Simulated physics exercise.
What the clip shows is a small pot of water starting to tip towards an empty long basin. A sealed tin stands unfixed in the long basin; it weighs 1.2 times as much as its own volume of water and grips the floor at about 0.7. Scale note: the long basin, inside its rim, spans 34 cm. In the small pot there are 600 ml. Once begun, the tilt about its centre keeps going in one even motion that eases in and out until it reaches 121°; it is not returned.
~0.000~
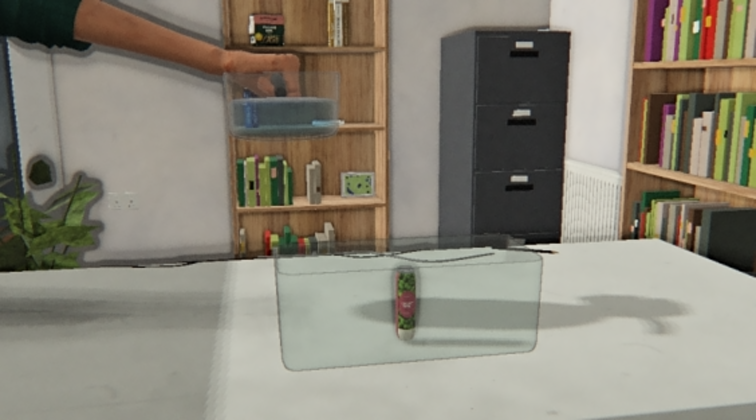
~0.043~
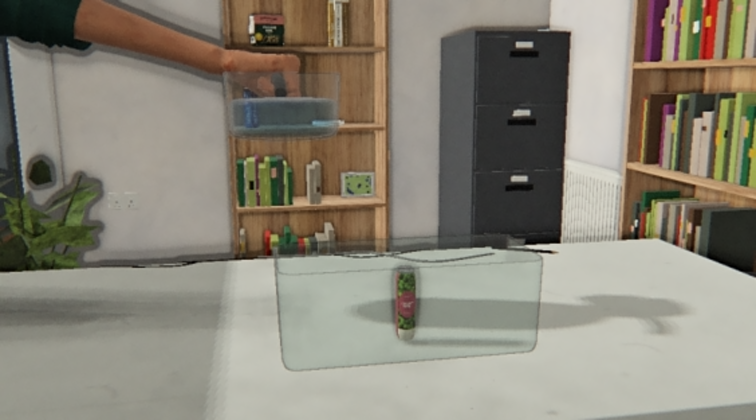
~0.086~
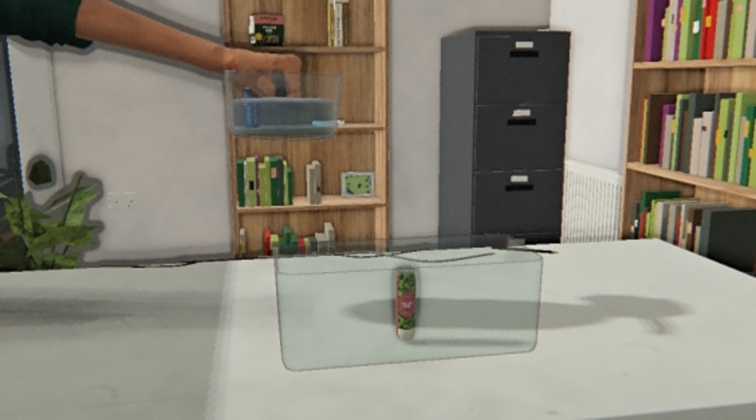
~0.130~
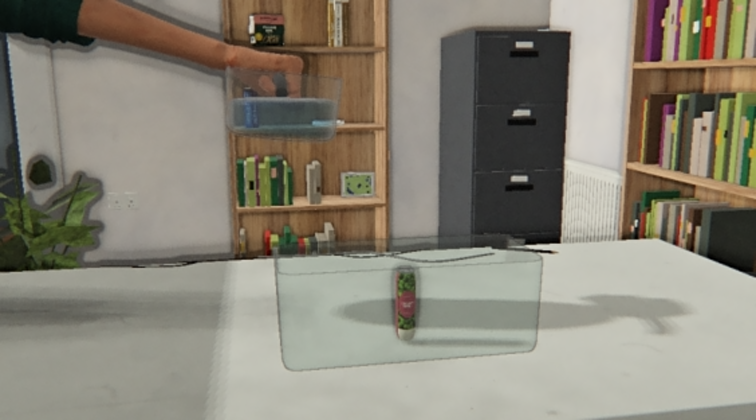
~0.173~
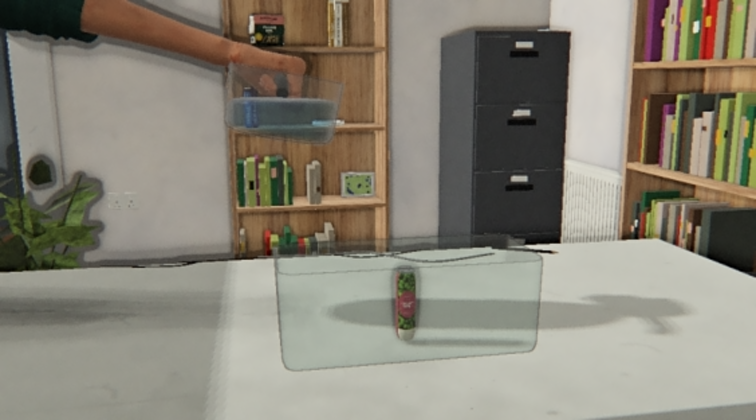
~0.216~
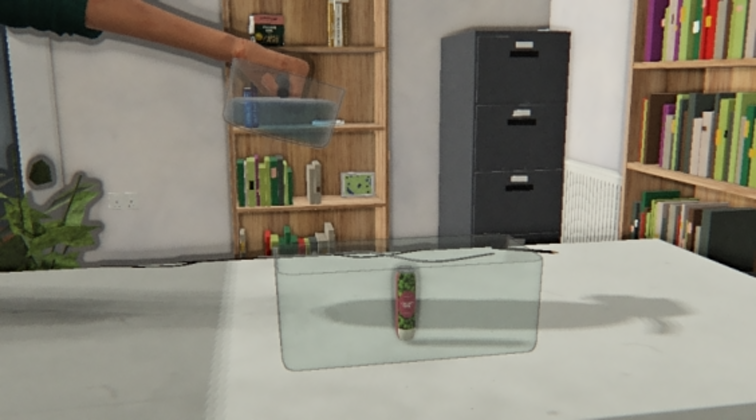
A hand held a small clear pot of water up on the left and slowly tilted it a little to the right, while the long see-through basin on the white table stayed still.
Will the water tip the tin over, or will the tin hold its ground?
It overbalances.
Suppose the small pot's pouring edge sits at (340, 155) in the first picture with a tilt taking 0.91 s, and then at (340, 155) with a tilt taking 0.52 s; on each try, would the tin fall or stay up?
In the first try it remains standing; in the second it remains standing.
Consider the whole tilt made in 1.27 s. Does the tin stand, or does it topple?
After the tilt, the tin is still standing.
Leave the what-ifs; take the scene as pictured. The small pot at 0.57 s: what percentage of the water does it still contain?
At that time about 50 in a hundred parts are still held.
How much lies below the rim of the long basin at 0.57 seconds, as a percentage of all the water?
3 %, more or less.
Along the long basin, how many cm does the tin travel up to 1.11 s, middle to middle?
Its middle sits about 5 cm from the start.
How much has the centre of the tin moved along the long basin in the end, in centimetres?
Net tin displacement: Roughly 7.5 cm.
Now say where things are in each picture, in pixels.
In the first picture, it leans 0°; its right rim is at (338, 75); the water meets the walls at (229, 101) and (336, 100); the long basin's rim runs from (276, 260) to (524, 247); the tin's top is at (406, 273).
In the second picture, it leans 1°; its right rim is at (338, 76); the water meets the walls at (229, 101) and (335, 101).
In the third picture, it leans 3°; its right rim is at (339, 77); the water meets the walls at (229, 101) and (335, 101).
In the fourth picture, it leans 6°; its right rim is at (341, 81); the water meets the walls at (229, 101) and (335, 101).
In the fifth picture, it leans 10°; its right rim is at (342, 86); the water meets the walls at (229, 101) and (337, 102).
In the sixth picture, it leans 16°; its right rim is at (344, 91); the water meets the walls at (227, 100) and (338, 103).
Then, 0.57 s in, the tilt is 85° and 50 per cent is still to pour; the tin stands where it began.
Then, 0.84 s in, the tilt is 119° and 5 per cent is still to pour; the tin stands 2 cm from where it began.
Then, 1.11 s in, the tilt is 121° and 0 per cent is still to pour; the tin leans 45°.
Then, 1.41 s in, the tilt is 121° and 0 per cent is still to pour; the tin lies on its side.
Finally, the tin lies on its side.
